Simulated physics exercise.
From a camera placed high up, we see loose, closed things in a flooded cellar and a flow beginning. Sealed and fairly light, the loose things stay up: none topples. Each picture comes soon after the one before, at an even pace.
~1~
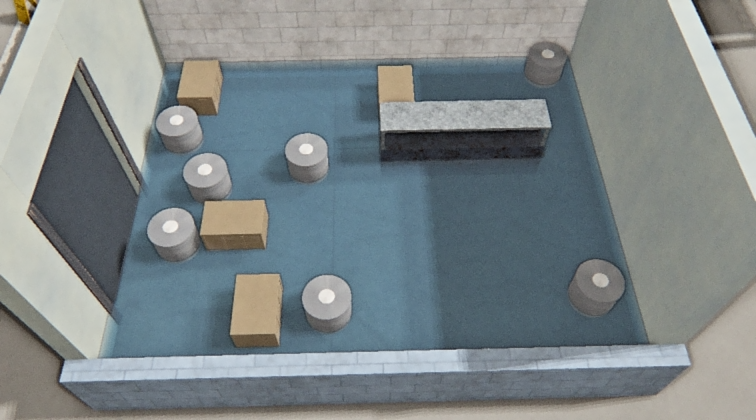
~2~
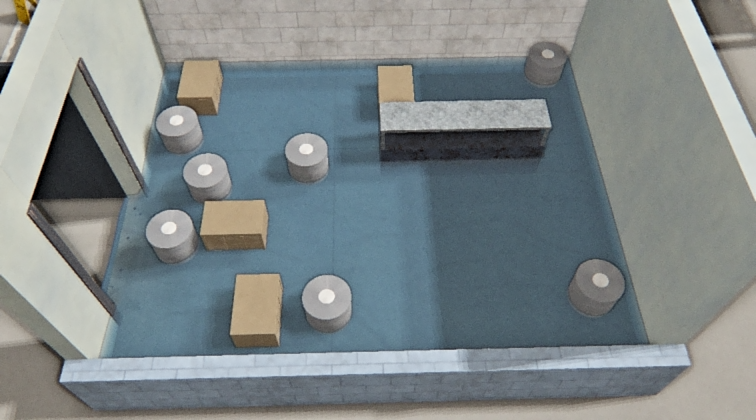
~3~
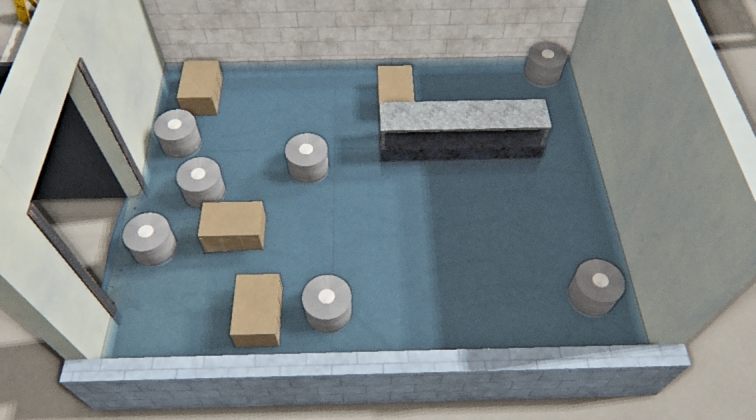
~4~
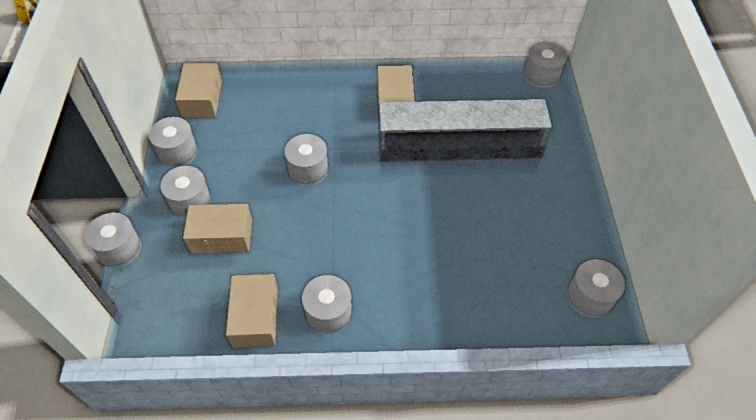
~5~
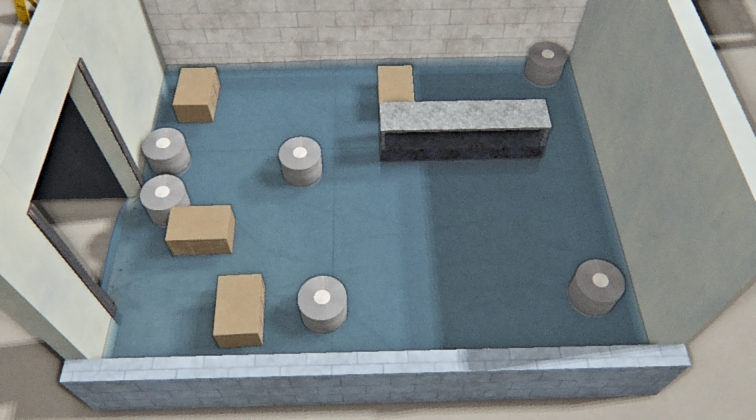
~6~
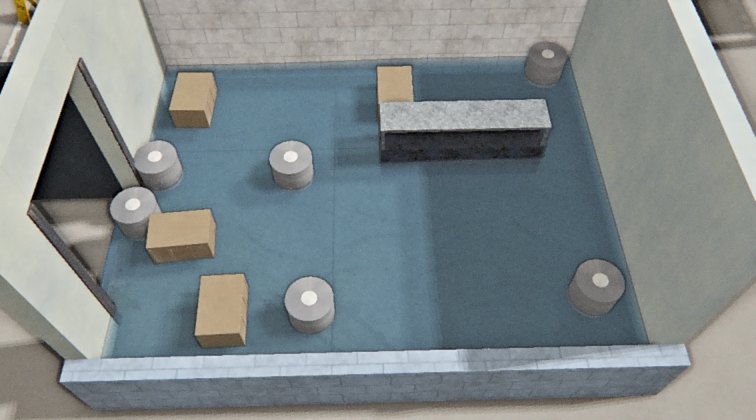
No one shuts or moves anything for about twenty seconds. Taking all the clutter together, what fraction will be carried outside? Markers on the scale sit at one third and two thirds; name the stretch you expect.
The stretch from two thirds up.
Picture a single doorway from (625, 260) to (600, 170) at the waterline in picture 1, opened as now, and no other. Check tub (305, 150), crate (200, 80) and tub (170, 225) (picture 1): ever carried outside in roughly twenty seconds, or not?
Lost, retained and retained.
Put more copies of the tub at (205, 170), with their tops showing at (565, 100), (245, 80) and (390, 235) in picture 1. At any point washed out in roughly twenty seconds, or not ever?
Going through them one by one: Remained / escaped / escaped.
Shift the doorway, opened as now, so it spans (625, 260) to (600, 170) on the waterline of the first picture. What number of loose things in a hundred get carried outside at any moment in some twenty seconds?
Share: Near 40 %.
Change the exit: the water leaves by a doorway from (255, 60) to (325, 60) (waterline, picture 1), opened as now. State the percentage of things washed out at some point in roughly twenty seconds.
That comes out at 50 in a hundred.
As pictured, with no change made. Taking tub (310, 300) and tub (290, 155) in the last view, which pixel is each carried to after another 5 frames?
Look around pixels (235, 304) and (234, 180).
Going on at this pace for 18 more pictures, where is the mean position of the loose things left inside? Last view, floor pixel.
Roughly at (458, 176).
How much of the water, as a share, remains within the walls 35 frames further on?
Near 46 per cent.
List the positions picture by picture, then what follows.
The first frame shows a tub at (205, 170) floats; a crate at (233, 217) floats; 0 of 11 have shifted.
The second frame shows a tub at (205, 170) floats; a crate at (233, 217) floats; 0 of 11 have shifted.
The third frame shows a tub at (198, 174) floats, close to its start; a crate at (230, 218) floats; 2 of 11 have shifted.
The fourth frame shows a tub at (183, 183), afloat, close to its start; a crate at (216, 221) floats, close to its start; 4 of 11 have shifted.
The fifth frame shows a tub at (162, 192), afloat, a stride from its start; a crate at (198, 222), afloat, a stride from its start; 7 of 11 have shifted.
The sixth frame shows a tub at (133, 205) floats, a stride from its start; a crate at (178, 228), afloat, a stride from its start; 8 of 11 have shifted.
A moment on, 4 of 11 are out; 7 afloat.
Next, 8 of 11 are out; 3 afloat.
Later, 9 of 11 are out; 2 afloat.
In the end, 9 of 11 are out; 2 afloat.
